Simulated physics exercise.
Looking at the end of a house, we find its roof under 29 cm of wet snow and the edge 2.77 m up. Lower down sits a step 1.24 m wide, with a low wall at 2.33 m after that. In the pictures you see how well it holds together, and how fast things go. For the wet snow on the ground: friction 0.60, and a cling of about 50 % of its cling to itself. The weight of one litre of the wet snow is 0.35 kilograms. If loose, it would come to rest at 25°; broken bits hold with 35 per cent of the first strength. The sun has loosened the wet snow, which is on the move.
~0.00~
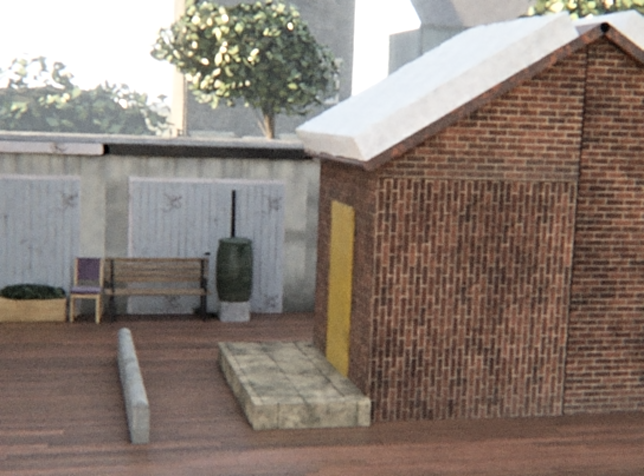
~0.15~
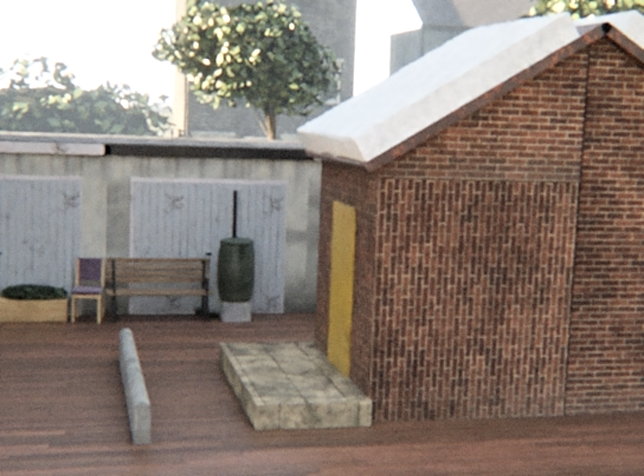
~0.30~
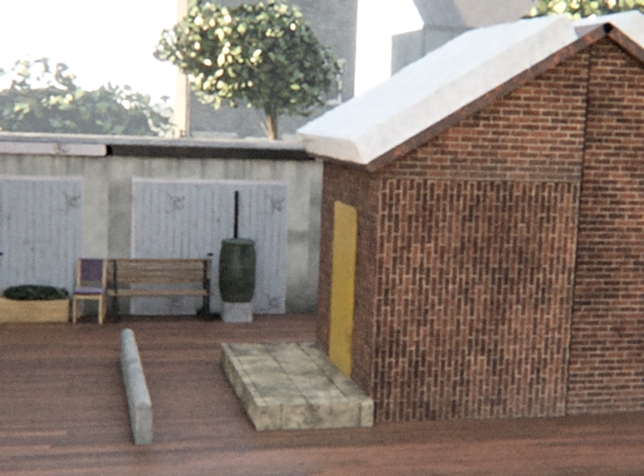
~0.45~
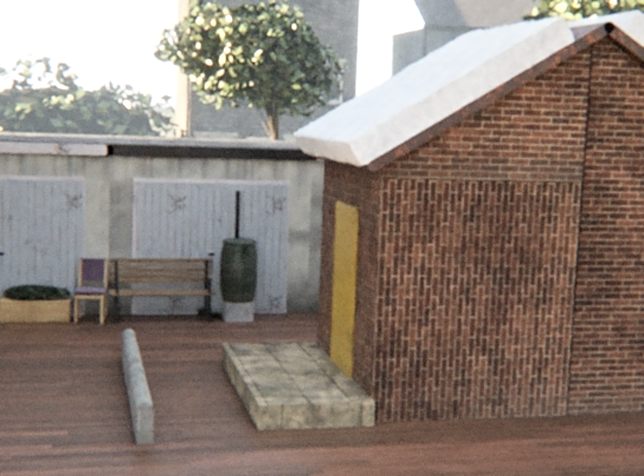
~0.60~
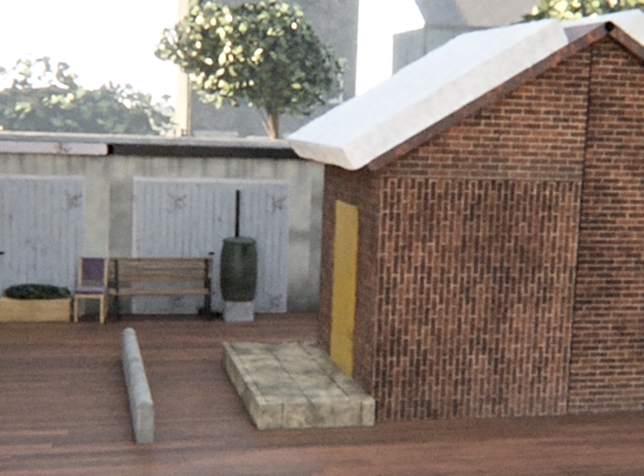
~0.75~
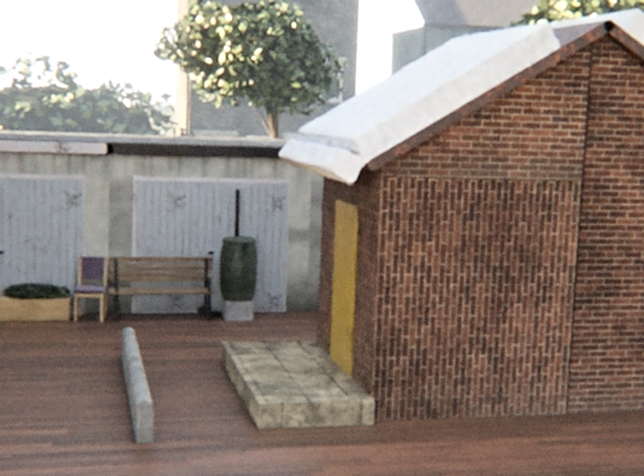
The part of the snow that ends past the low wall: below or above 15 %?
It ends not reaching 15 %.
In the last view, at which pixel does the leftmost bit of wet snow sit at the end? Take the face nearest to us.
Position: About (95, 432).
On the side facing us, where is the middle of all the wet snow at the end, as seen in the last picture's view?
About (219, 401).
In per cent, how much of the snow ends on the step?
I'd say near 18 in a hundred.
After 1.15 s, 89 % is still on the roof and 0 % is past the low wall.
After 1.64 s, 61 % is still on the roof and 0 % is past the low wall.
After 2.12 s, 28 % is still on the roof and 0 % is past the low wall.
After 2.60 s, none is still on the roof and 0 % is past the low wall.
After 3.70 s, none is still on the roof and 2 % is past the low wall.
